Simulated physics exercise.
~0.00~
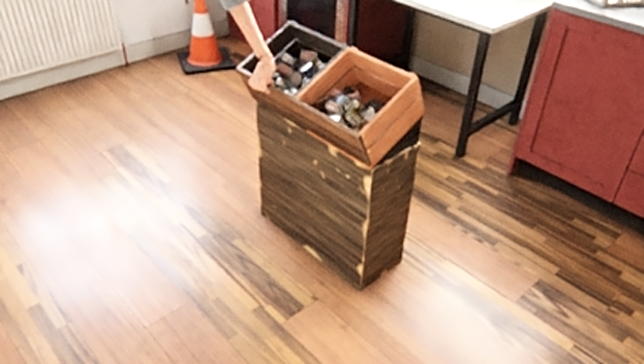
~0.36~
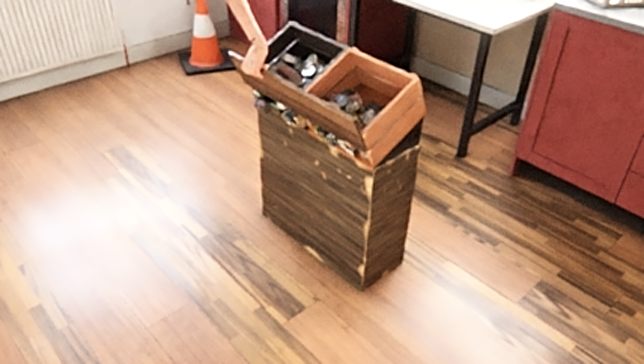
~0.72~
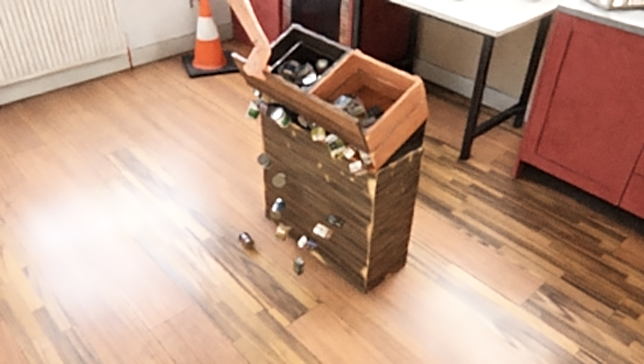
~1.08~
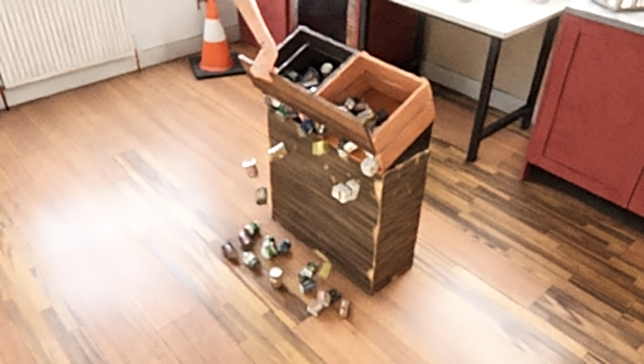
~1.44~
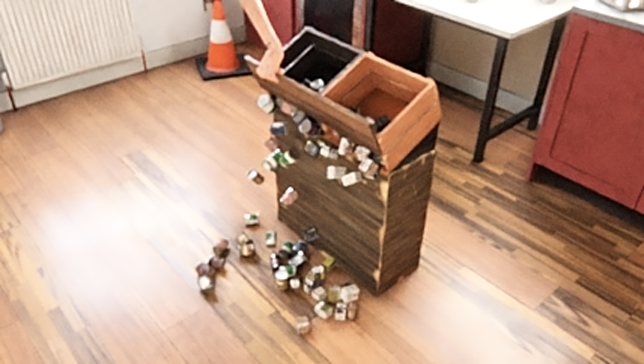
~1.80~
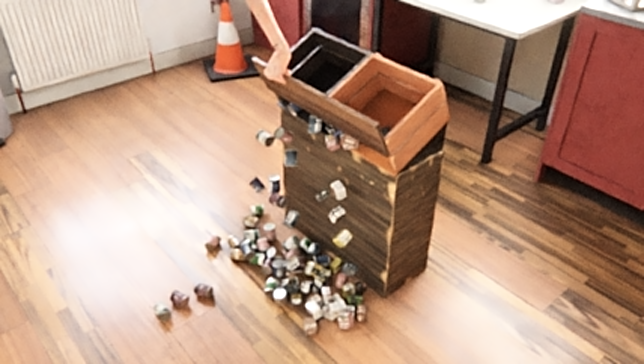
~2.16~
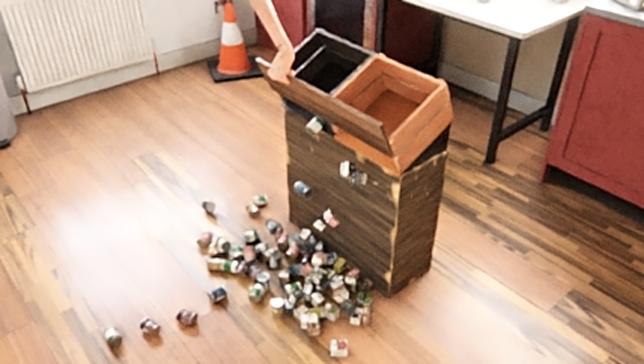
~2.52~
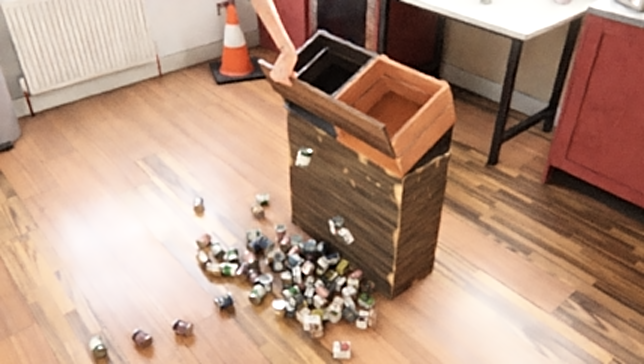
Dozens of little tins and cartons spilled from an orange hopper and a black hopper on a wooden stand, tumbling out once the front gate shifted, until both hoppers were empty and the pieces lay heaped and scattered across the wooden floor.
